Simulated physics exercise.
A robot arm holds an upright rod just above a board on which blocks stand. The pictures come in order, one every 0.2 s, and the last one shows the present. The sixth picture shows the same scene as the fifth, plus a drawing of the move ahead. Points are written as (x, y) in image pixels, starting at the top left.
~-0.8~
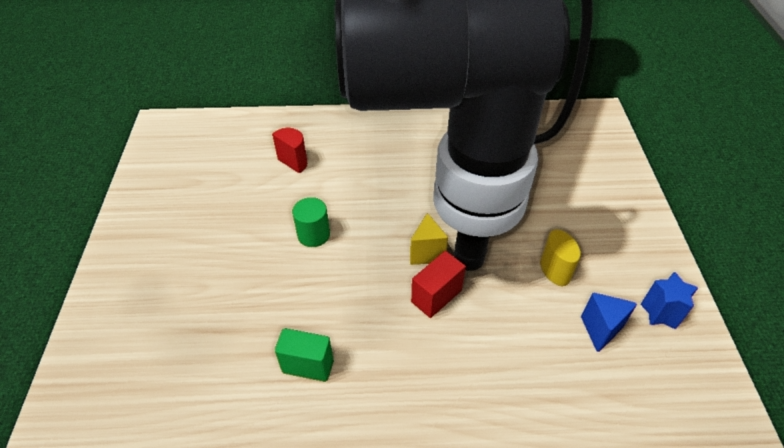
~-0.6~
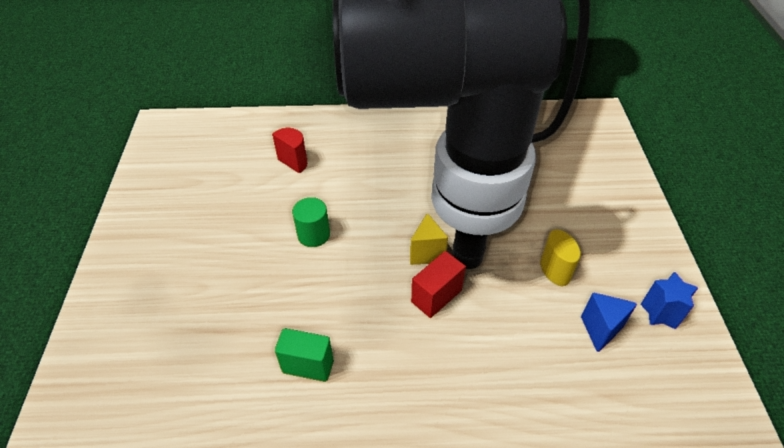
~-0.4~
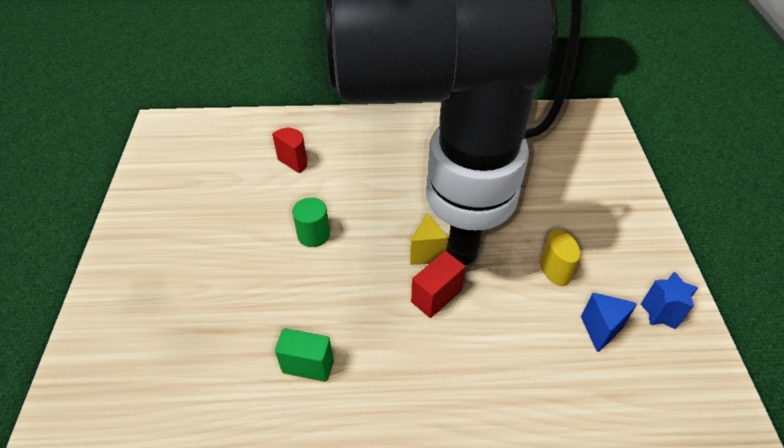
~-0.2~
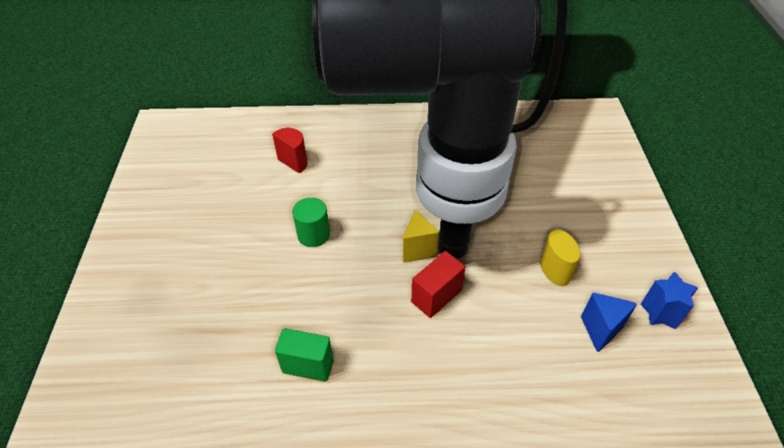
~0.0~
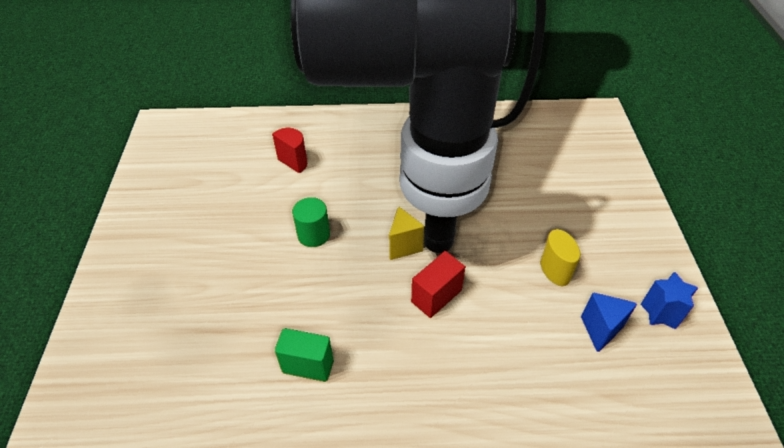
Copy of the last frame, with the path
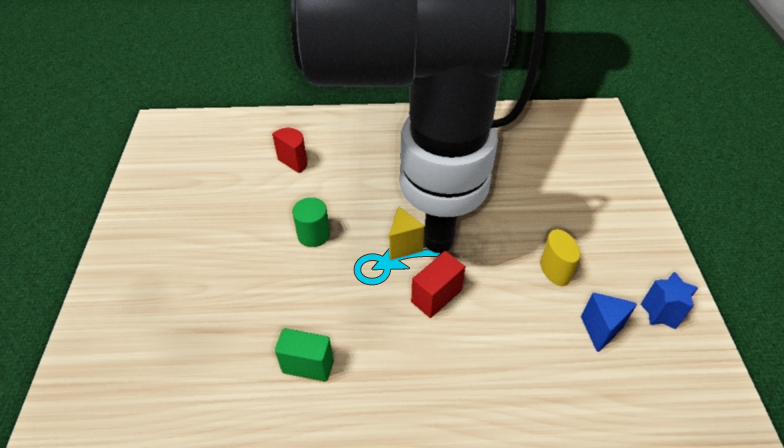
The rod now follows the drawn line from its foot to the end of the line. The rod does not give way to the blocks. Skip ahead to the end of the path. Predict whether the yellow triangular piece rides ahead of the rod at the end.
The rod moves past it.
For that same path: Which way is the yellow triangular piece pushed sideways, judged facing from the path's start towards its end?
So, looking from the first point of the path to the last, the yellow triangular piece moves rightwards.
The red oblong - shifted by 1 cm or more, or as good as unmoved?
Once the path ends, it is where it was.
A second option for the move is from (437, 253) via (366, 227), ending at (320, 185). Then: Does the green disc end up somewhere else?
Yes, I think so.
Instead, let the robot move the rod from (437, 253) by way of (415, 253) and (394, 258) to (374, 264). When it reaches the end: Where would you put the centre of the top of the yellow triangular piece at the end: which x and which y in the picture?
The yellow triangular piece ends near (362, 219).
Drawn move, from (437, 253) by way of (414, 254) and (392, 259) to (372, 269).
What follows on the original path. Halfway along, rod at (403, 245); yellow triangular piece at (375, 216), turned 35° clockwise.
At the end, rod at (372, 258); yellow triangular piece at (365, 219), turned 90° clockwise; red oblong still.
